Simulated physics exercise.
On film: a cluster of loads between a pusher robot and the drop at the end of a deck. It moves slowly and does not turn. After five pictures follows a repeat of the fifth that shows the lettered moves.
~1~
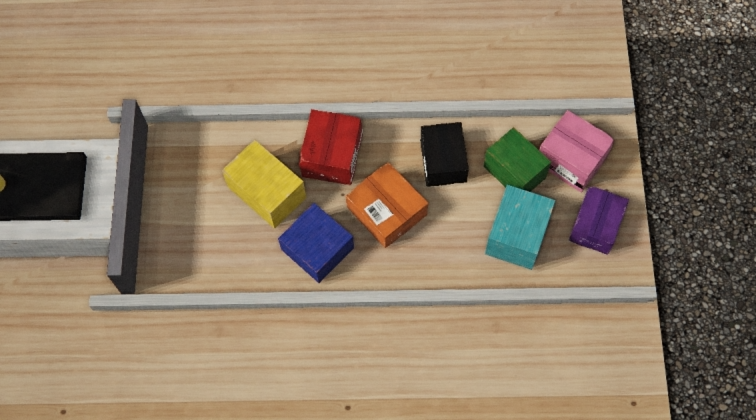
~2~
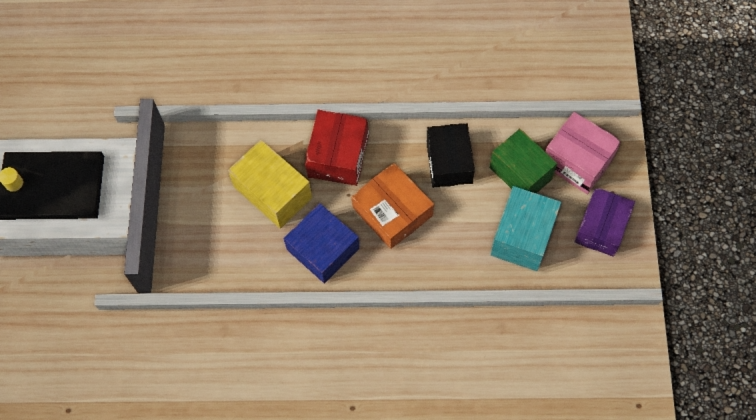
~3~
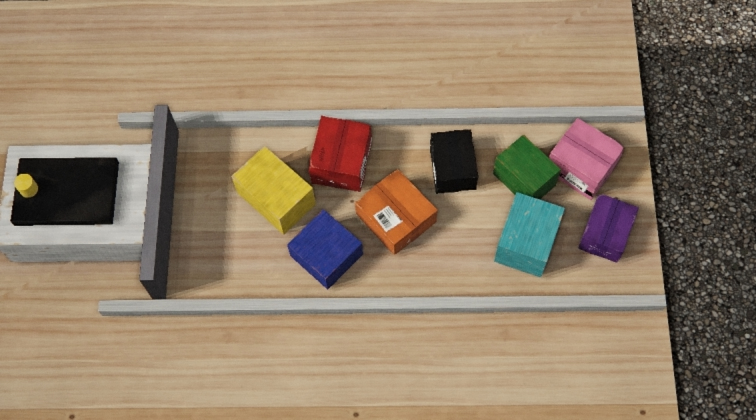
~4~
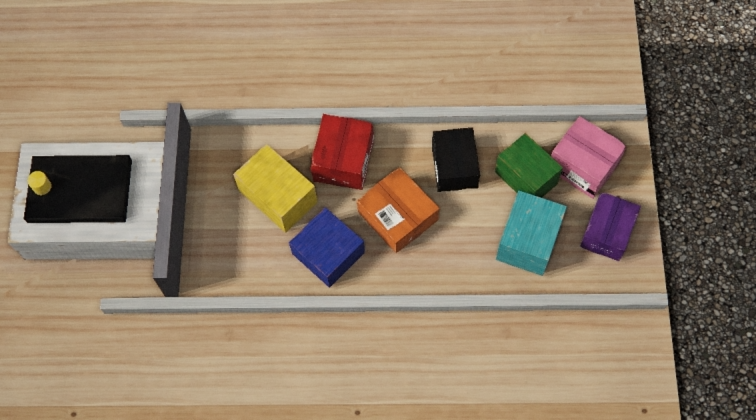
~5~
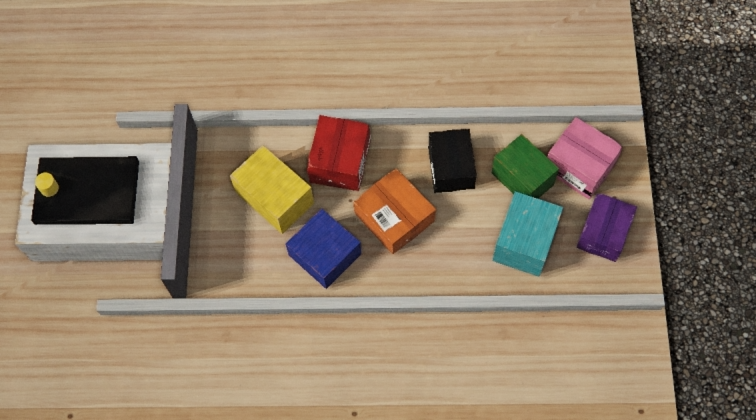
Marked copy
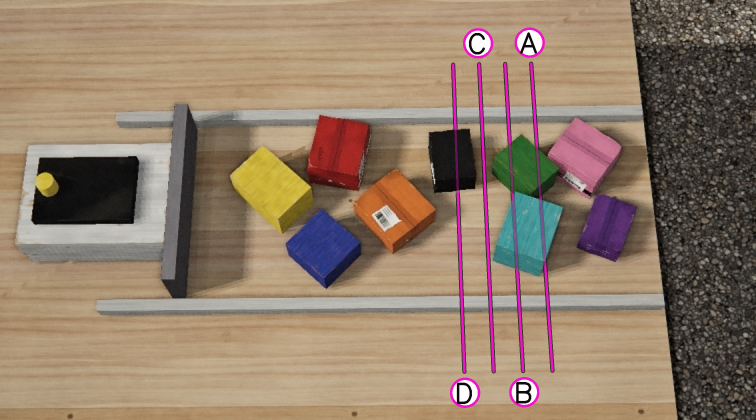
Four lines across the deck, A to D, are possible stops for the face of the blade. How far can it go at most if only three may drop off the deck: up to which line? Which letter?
As far as mark B.
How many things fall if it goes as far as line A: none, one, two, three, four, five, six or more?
By then, four.
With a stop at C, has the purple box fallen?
Yes.
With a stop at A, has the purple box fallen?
By then, yes.
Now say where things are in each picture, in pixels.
Yellow crate (265, 184); pink parcel (575, 151); purple box (598, 220), in the first frame.
Robot (58, 184); blue crate (322, 243), in the second frame.
Robot (72, 190); black parcel (454, 162), in the third frame.
Robot (86, 188); turquoise crate (531, 234), in the fourth frame.
Robot (93, 189); yellow crate (273, 190); pink parcel (583, 158); purple box (606, 228), in the fifth frame.
On the copy, A at (541, 208); B at (514, 208); C at (486, 209); D at (458, 209).
On B. First, robot (214, 188); blue crate (335, 265); red parcel (369, 150).
Then, robot (337, 187); purple box (612, 226); pink parcel (600, 157).
Finally, robot (430, 186); pink parcel over the edge; purple box over the edge; two fallen.
By contrast, A drops four; C is within the limit but short; D is within the limit but short.
